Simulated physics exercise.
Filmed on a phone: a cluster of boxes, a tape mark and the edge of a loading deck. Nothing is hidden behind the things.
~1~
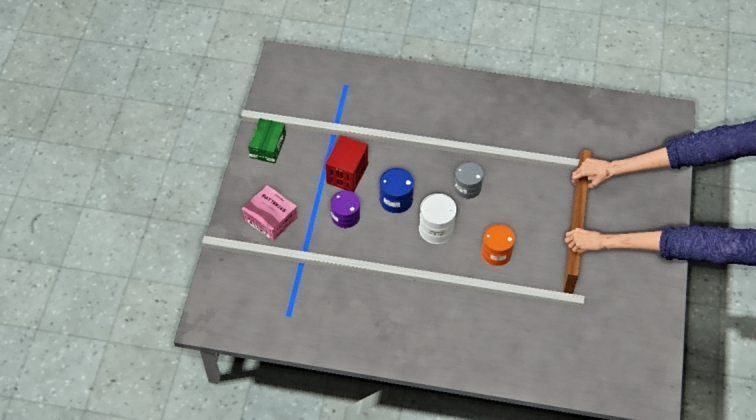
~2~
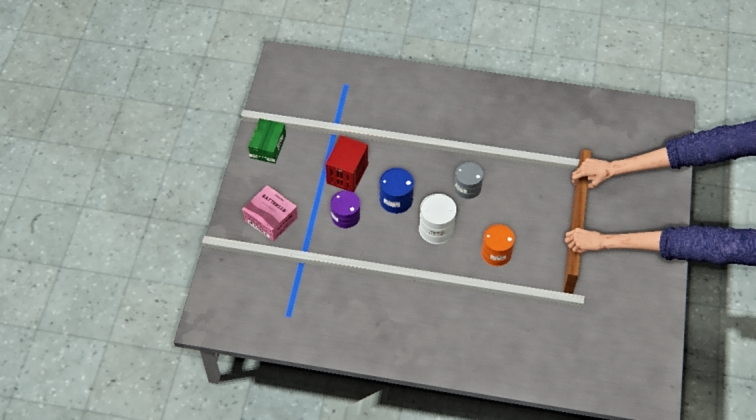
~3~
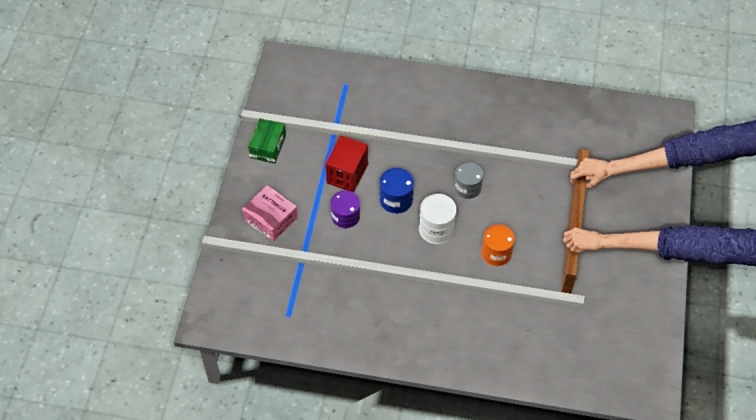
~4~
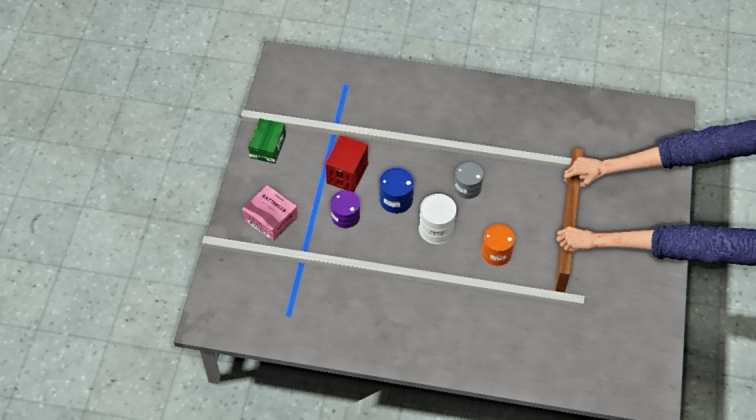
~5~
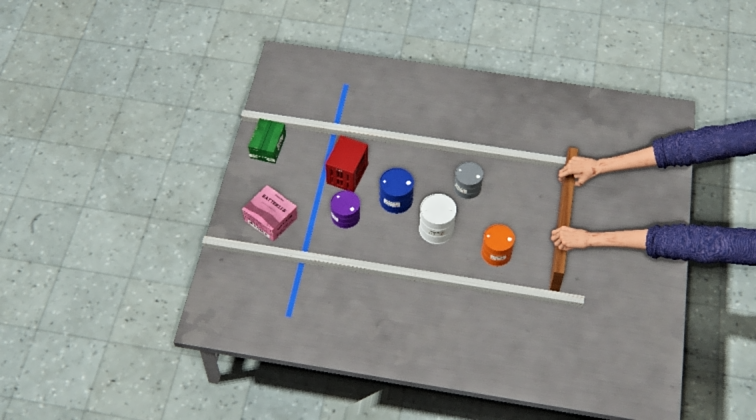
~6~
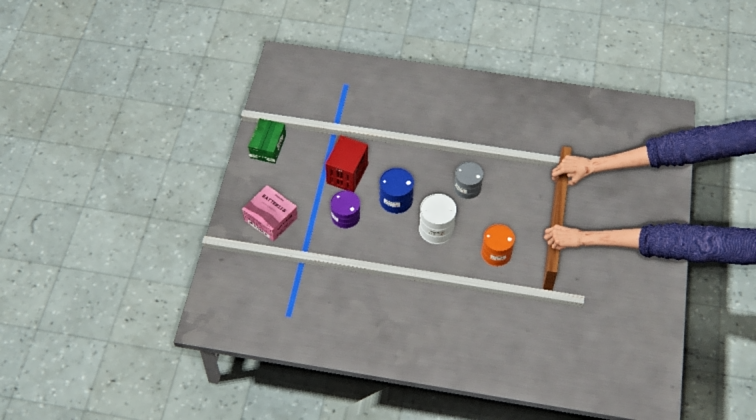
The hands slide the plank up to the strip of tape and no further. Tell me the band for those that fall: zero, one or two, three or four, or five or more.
In the end the number that fall off is zero.
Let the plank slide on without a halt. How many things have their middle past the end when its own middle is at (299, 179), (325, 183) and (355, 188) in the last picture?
It would be 1, 0 and 0.
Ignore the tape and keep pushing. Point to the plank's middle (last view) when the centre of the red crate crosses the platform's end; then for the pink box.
About (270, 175), and (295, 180) for the other.
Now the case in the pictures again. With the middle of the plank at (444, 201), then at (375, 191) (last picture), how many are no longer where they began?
At the one place 4, at the other 6.
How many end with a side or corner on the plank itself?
3 of them.
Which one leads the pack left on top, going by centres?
The green parcel.
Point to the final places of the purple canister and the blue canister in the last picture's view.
The purple canister stops around (271, 207); the blue canister around (290, 165).
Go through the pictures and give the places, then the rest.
In the first frame, green parcel (267, 141); pink box (270, 213); red crate (347, 164); plank (577, 221); tape (319, 193).
In the second frame, pink box (270, 213); white canister (438, 219).
In the third frame, red crate (347, 164); purple canister (346, 209).
In the fourth frame, green parcel (267, 141); plank (569, 220).
In the fifth frame, pink box (270, 213); orange canister (498, 245).
In the sixth frame, green parcel (267, 141); pink box (270, 213); red crate (347, 164); plank (557, 218); tape (319, 193).
Soon after, none off yet; green parcel at rest near (267, 141); pink box at rest near (270, 213); red crate at rest near (347, 164).
In the end, the number that fall off is zero.
